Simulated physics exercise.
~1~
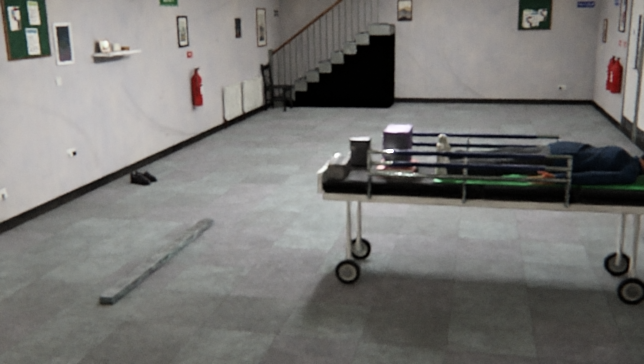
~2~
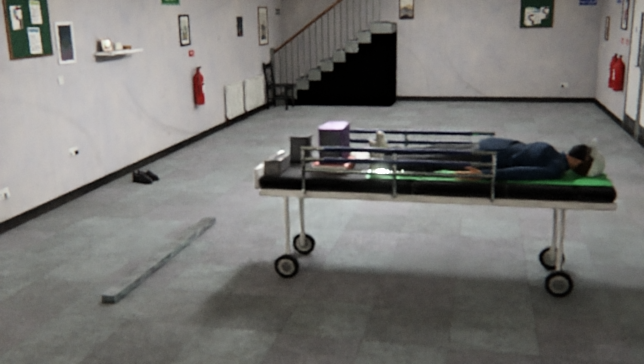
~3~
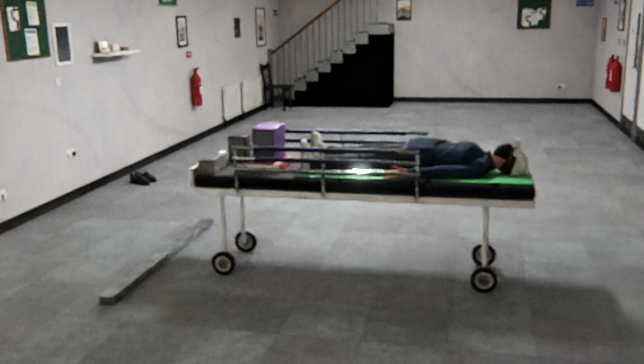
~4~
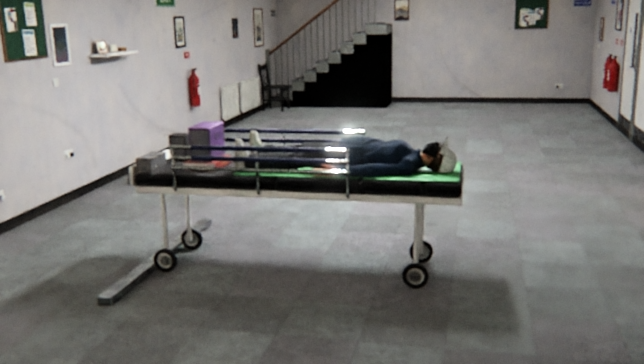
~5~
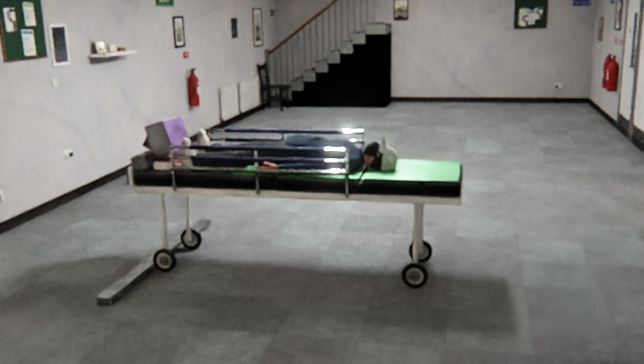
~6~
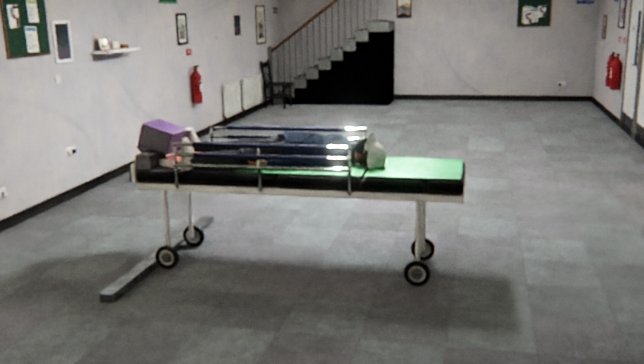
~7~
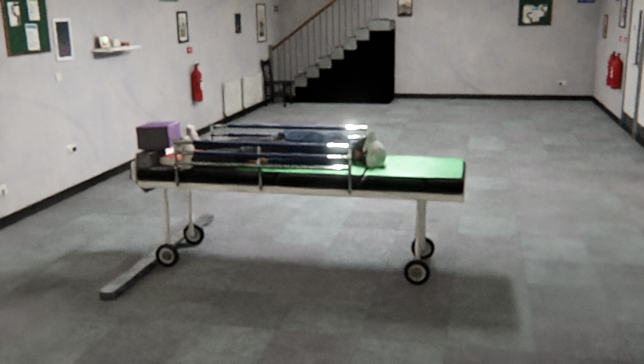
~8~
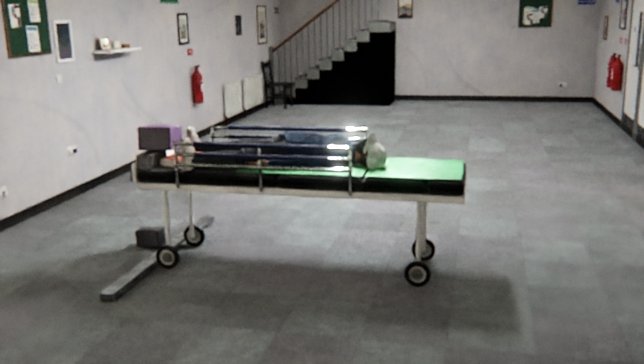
At the start, a wheeled trolley with side rails stands at the right of a grey room, carrying a person in dark clothes and several boxy items near the feet. It rolls left, feet first, towards a low strip on the floor, and stops there, staying level. The person then slides on towards the foot end, baring green surface behind the head, while the purple box tips over. A dark block goes off the foot end and finishes on the floor beside the strip. The person and the purple box remain on the still trolley.
